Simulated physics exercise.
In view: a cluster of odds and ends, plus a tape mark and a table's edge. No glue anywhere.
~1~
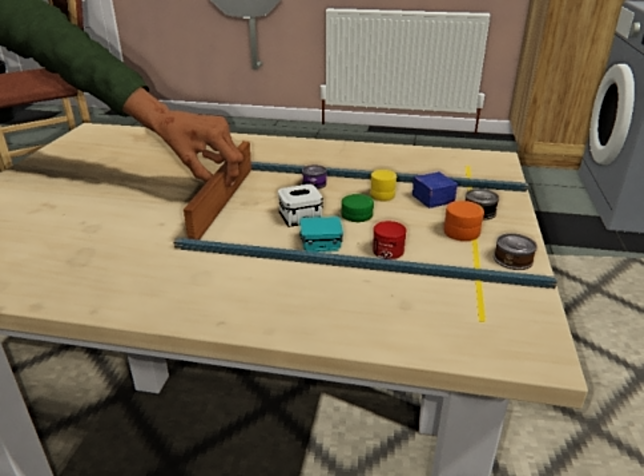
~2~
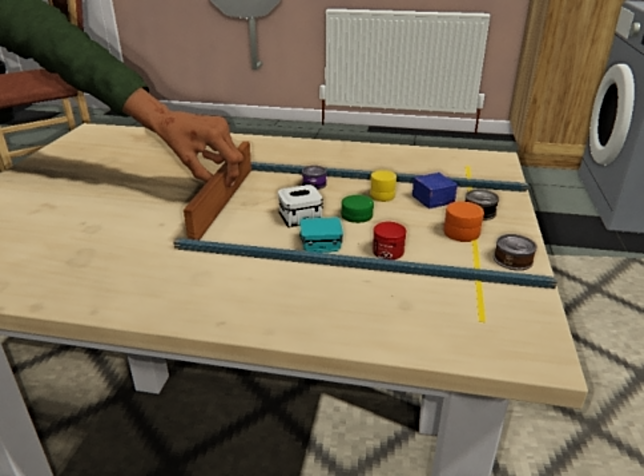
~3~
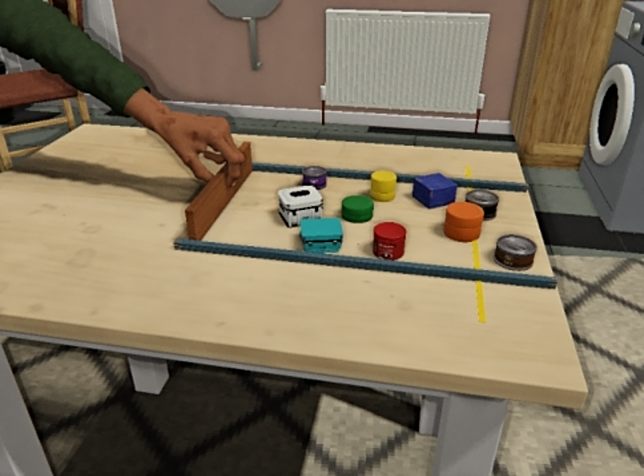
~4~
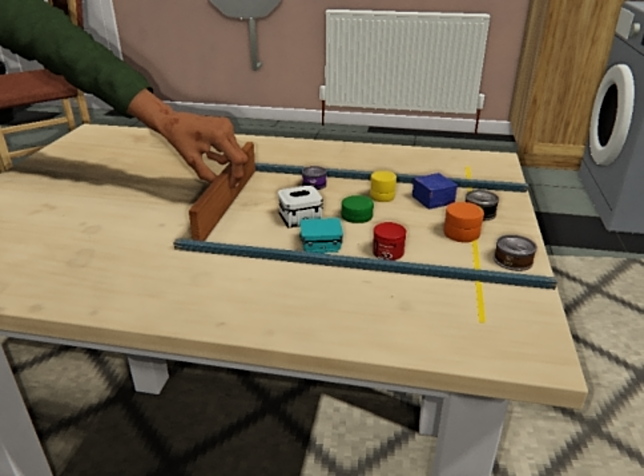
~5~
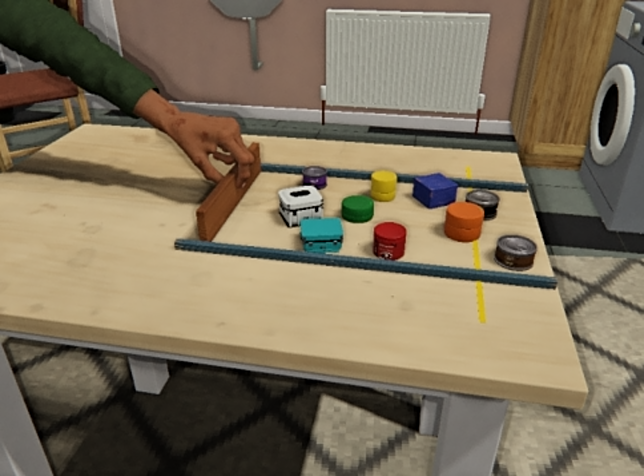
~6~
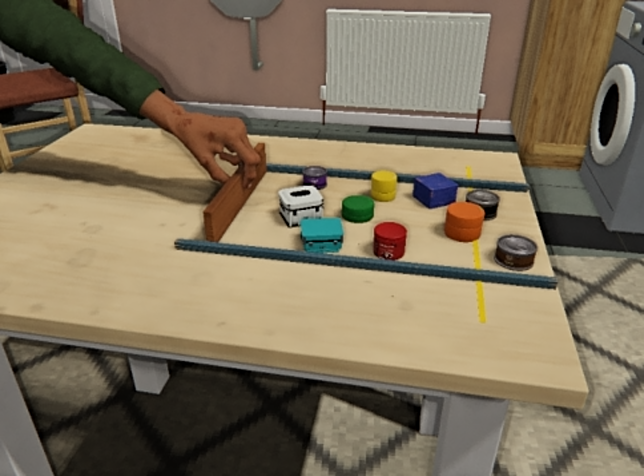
The clip opens on a hand gripping a brown board upright at the left of a cluster of colourful tubs, tins and boxes between two dark strips on a wooden table. The hand then slides the board slightly right, without touching the objects, which stay still beside the yellow tape mark.
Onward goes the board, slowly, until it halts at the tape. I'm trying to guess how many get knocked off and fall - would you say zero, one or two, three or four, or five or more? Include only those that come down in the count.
Count off: One, maybe two.
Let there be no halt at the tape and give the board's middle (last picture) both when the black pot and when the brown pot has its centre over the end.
Approx. (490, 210) / approx. (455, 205) for the other.
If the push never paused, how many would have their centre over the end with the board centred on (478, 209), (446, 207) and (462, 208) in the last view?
Counts: 1, 0, 1.
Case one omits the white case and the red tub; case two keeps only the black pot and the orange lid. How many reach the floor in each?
That gives 0 in the first case, then 1 in the second.
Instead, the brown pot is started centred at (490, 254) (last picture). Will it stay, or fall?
From that start the object does not stay.
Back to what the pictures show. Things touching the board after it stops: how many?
That comes to 5.
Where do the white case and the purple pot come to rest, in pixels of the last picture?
Same order as the question: First (497, 229), second (484, 188).
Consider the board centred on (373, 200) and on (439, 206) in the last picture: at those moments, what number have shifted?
I get 6 at the one place and 10 at the other.
Soon after, none off yet; brown pot at rest near (516, 252); black pot at rest near (482, 205); orange lid at rest near (464, 222).
In the end, the number that fall off is one or two; gone, brown pot.
